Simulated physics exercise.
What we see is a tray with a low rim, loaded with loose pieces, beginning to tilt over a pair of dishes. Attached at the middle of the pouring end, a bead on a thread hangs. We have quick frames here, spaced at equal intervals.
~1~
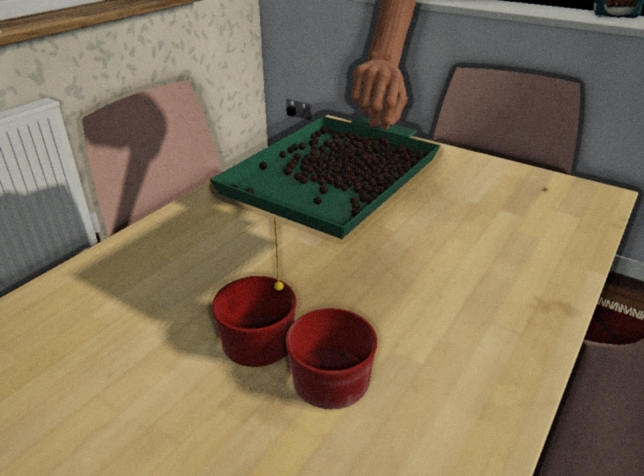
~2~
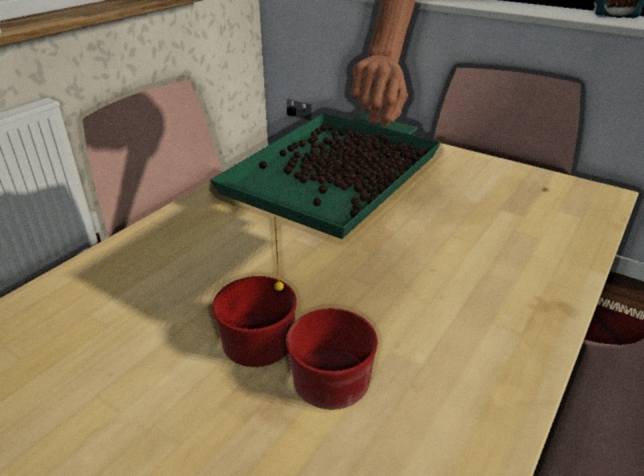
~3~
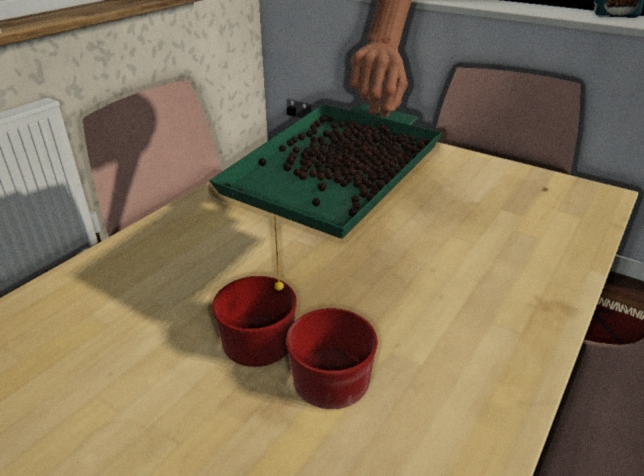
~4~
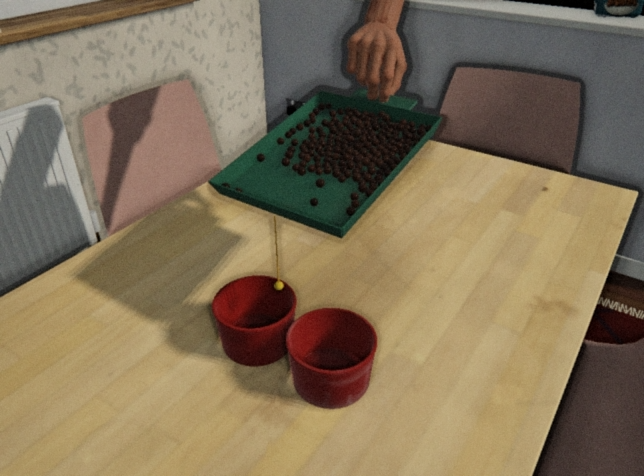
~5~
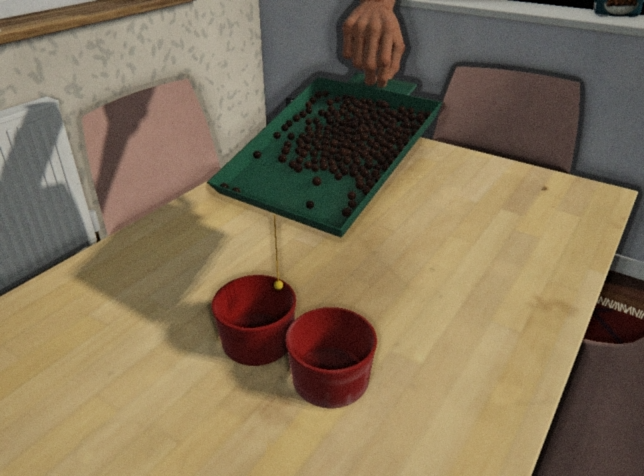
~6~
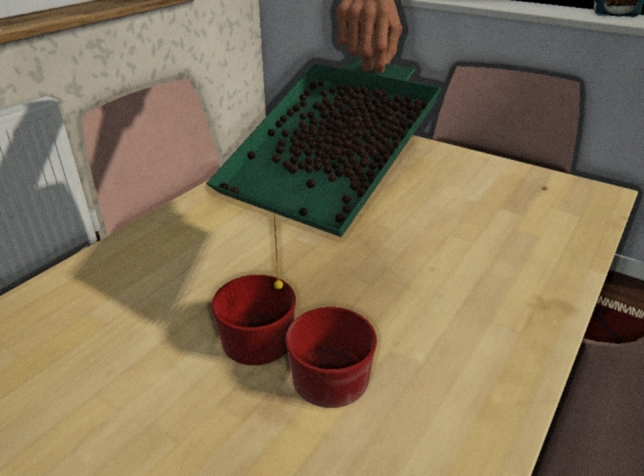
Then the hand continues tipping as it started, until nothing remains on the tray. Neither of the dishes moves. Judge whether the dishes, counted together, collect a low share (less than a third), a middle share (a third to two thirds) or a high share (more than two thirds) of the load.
The dishes collect a middle share.
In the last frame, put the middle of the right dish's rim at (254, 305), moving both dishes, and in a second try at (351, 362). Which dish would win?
First try: The dish on the right-hand side; second try: The dish on the left-hand side.
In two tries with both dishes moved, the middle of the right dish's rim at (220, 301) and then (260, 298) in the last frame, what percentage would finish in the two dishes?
In turn 40 and 30 in a hundred.
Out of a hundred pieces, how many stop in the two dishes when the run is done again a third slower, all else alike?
Near 60 %.
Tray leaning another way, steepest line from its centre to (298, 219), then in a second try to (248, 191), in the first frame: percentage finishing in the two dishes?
Around 70 per cent first, around 10 per cent next.
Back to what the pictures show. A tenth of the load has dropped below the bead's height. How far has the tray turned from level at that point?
Angle reached: About 60°.
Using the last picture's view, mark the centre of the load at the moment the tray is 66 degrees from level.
Centre estimate: (260, 219).
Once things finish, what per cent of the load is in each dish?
The left dish gets close to 30 per cent and the right dish close to 10 per cent.
Just after the last frame, tray tipped steeply; roughly half on the tray; just a few in the right dish; about a tenth in the left dish; about a tenth outside both; roughly a quarter in the air.
A moment on, tray tipped past a quarter turn; about a tenth in the right dish; roughly a third in the left dish; roughly half outside both; about a tenth in the air.
Further on, tray tipped past a quarter turn; about a tenth in the right dish; roughly a third in the left dish; roughly half outside both.
When it is over, tray tipped past a quarter turn; about a tenth in the right dish; roughly a third in the left dish; roughly half outside both.
